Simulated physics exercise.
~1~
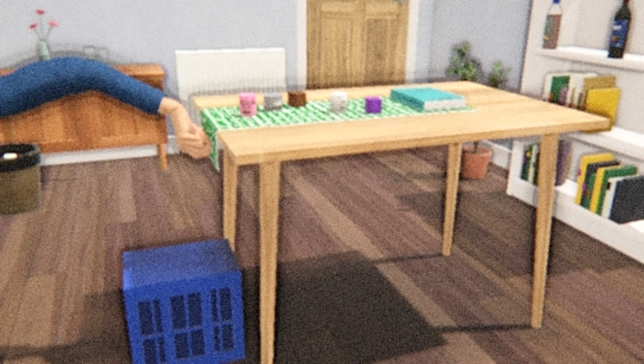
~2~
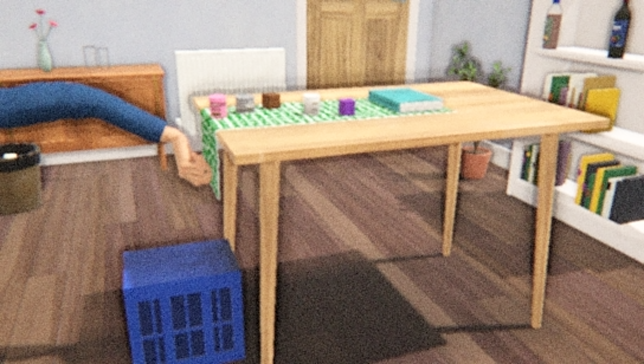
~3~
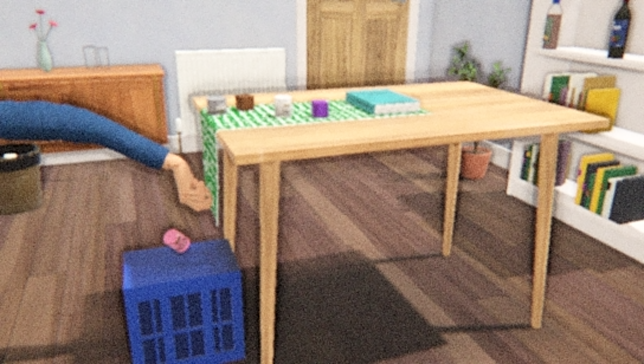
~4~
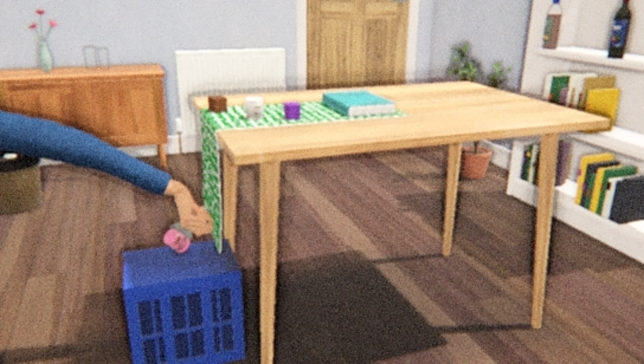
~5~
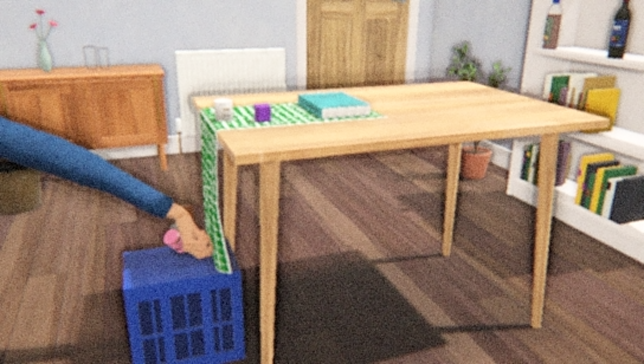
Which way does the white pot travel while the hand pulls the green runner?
The white pot moves to the left, riding along on the runner toward the end of the table where the hand is pulling.
